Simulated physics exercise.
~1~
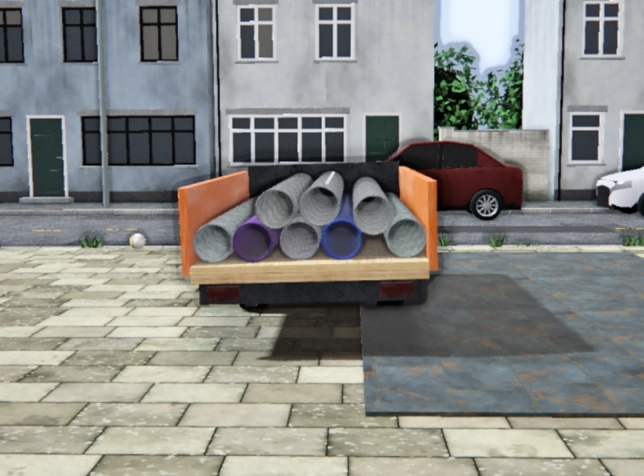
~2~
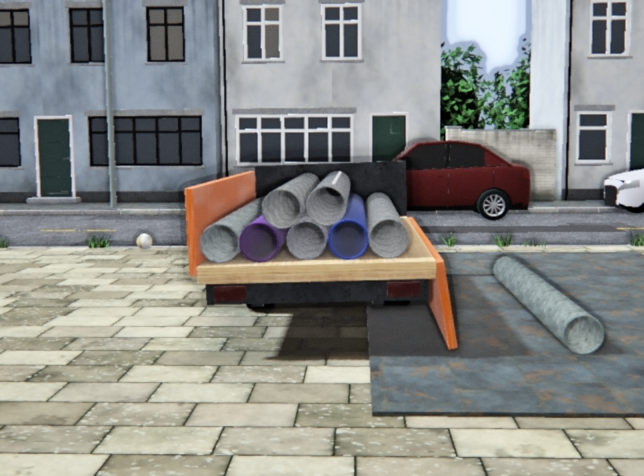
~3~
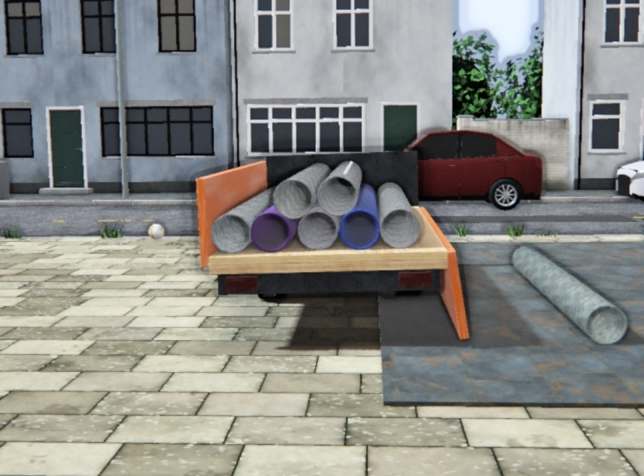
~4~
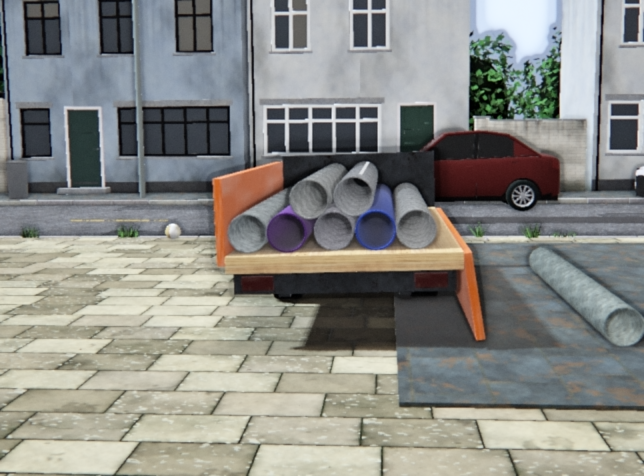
In this clip, a parked trailer holds a stack of hollow gray, purple and blue pipes between orange side boards; the right board drops and one gray pipe ends up on the dark ground patch at right, while the others, including purple and blue, stay stacked on the deck.
